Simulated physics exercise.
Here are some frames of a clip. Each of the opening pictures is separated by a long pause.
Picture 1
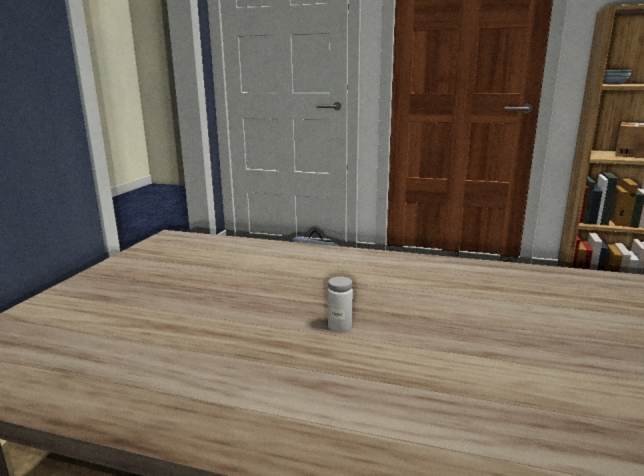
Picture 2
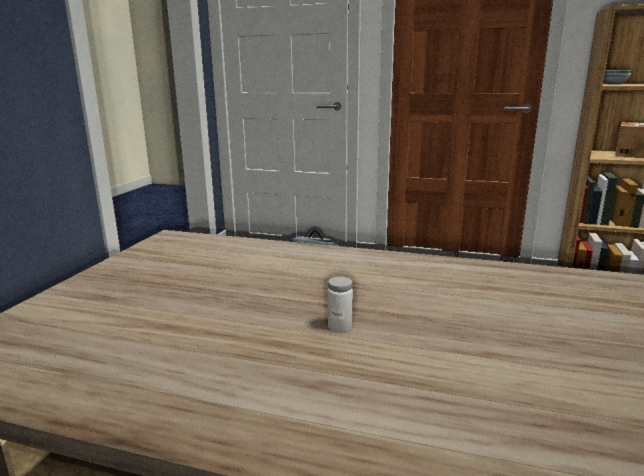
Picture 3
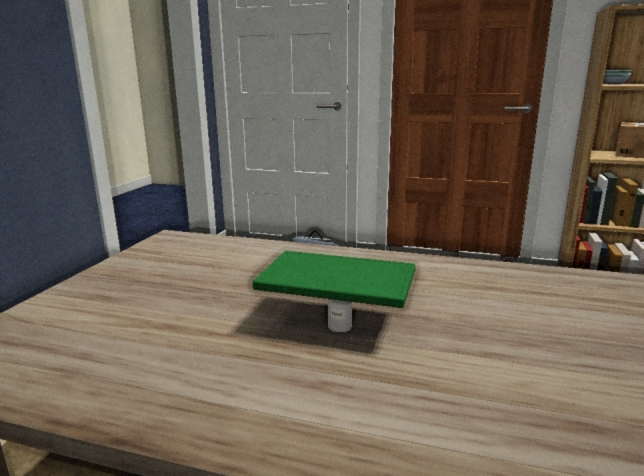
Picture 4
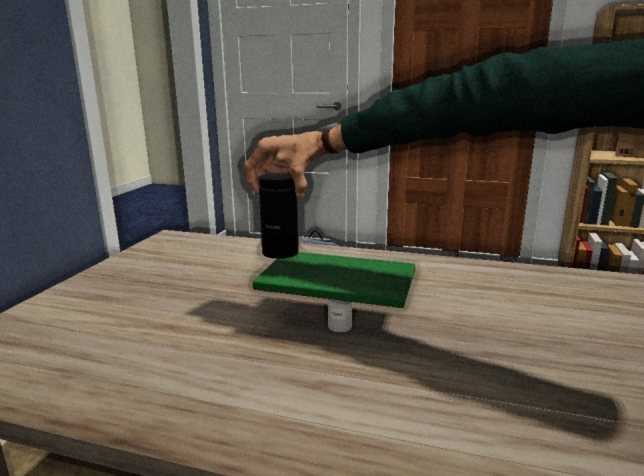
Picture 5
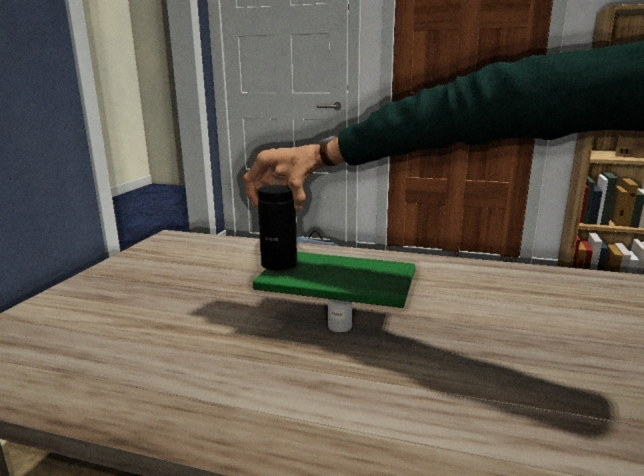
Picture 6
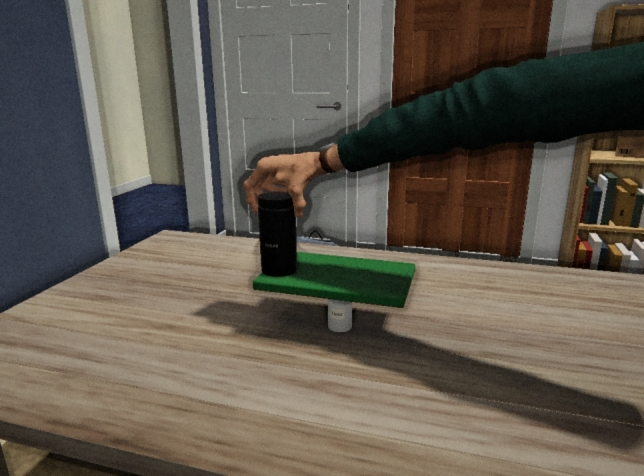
In a room with two doors and a bookshelf, a white shaker stands on a wooden table, then a green board appears on top of it. A hand lowers a black jar onto the board's left end, fingers still at its top.
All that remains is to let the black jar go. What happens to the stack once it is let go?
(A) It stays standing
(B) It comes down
B, it comes down.
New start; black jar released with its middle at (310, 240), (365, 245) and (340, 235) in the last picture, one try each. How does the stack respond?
The first time it collapses, the second time it collapses, and the third time it stays standing.
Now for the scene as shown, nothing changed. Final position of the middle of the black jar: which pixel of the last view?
Roughly pixel (238, 287) in the last picture.
Then, 0.30 s later than the last frame, black jar now fallen; green lid tilted by 53°.
Then, 0.40 s later than the last frame, green lid tilted by 52°.
Then, 0.50 s later than the last frame, green lid tilted by 36°; white shaker moved about its own width.
Then, 1.00 s later than the last frame, green lid now fallen; white shaker moved about its own width.
When it is over, fallen, black jar and green lid; moved from the start, white shaker. End places, in pixels of the last picture, black jar near (237, 287). The stack gives way.
